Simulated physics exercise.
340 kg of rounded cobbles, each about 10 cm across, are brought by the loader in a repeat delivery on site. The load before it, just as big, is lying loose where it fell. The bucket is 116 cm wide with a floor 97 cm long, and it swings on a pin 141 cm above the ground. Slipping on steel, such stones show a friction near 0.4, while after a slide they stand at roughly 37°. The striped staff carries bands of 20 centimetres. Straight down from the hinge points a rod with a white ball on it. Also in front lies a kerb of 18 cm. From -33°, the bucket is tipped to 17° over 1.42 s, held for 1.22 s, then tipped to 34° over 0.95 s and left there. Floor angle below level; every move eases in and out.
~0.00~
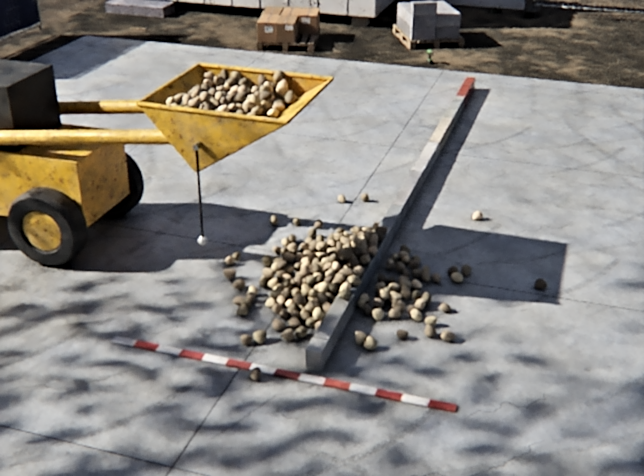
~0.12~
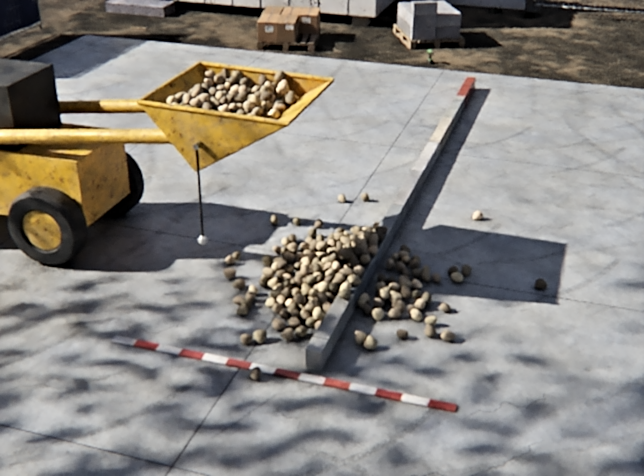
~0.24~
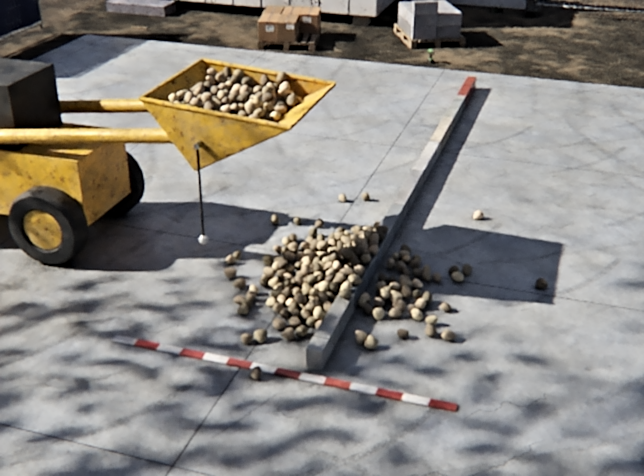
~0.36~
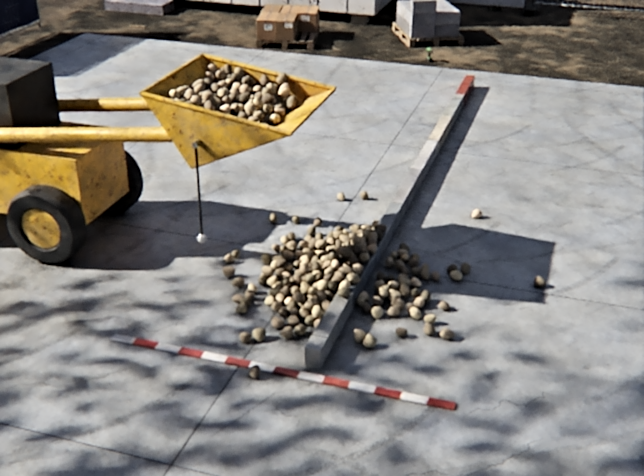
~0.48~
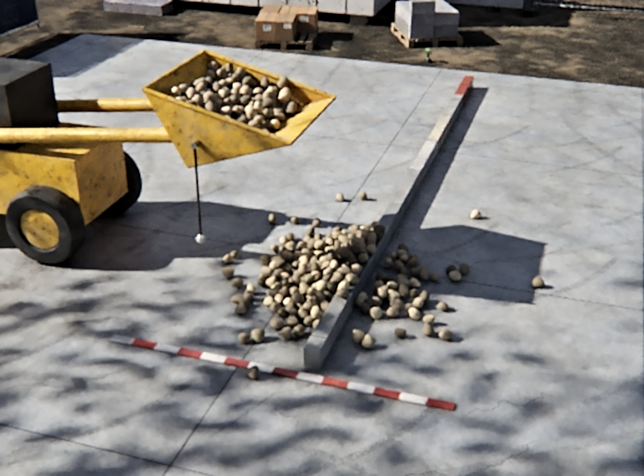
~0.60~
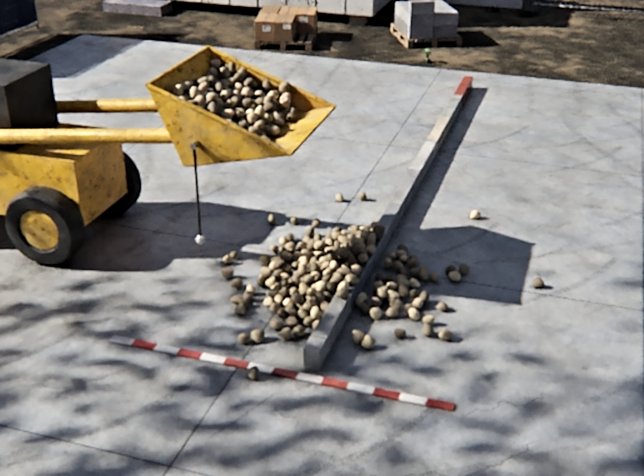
Yellow loader bucket full of rounded stones slowly tilting forward, its lip lowering above a loose stone pile straddling a kerb.
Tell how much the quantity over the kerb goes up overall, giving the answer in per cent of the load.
It goes up by roughly 26 per cent.
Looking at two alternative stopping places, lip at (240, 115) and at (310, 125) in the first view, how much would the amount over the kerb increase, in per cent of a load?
Some 0 percent first and 65 percent second.
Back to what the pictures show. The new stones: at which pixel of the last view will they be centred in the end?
They settle centred around (332, 263).
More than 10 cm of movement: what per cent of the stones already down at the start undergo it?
Roughly 10 % of them.
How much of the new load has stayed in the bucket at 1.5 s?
That works out to about 95 %.
After 1.1 s the floor is at 9°; in per cent of one load, 100 in the bucket, 82 on this side of the kerb, 18 over the kerb; the foremost stones are at (463, 282).
After 1.5 s the floor is at 17°; in per cent of one load, 97 in the bucket, 85 on this side of the kerb, 18 over the kerb; the foremost stones are at (463, 282).
After 4.0 s the floor is at 34°; in per cent of one load, 0 in the bucket, 156 on this side of the kerb, 44 over the kerb; the foremost stones are at (468, 292).
After 6.9 s the floor is at 34°; in per cent of one load, 0 in the bucket, 156 on this side of the kerb, 44 over the kerb; the foremost stones are at (468, 292). Net gain over the kerb, 26.
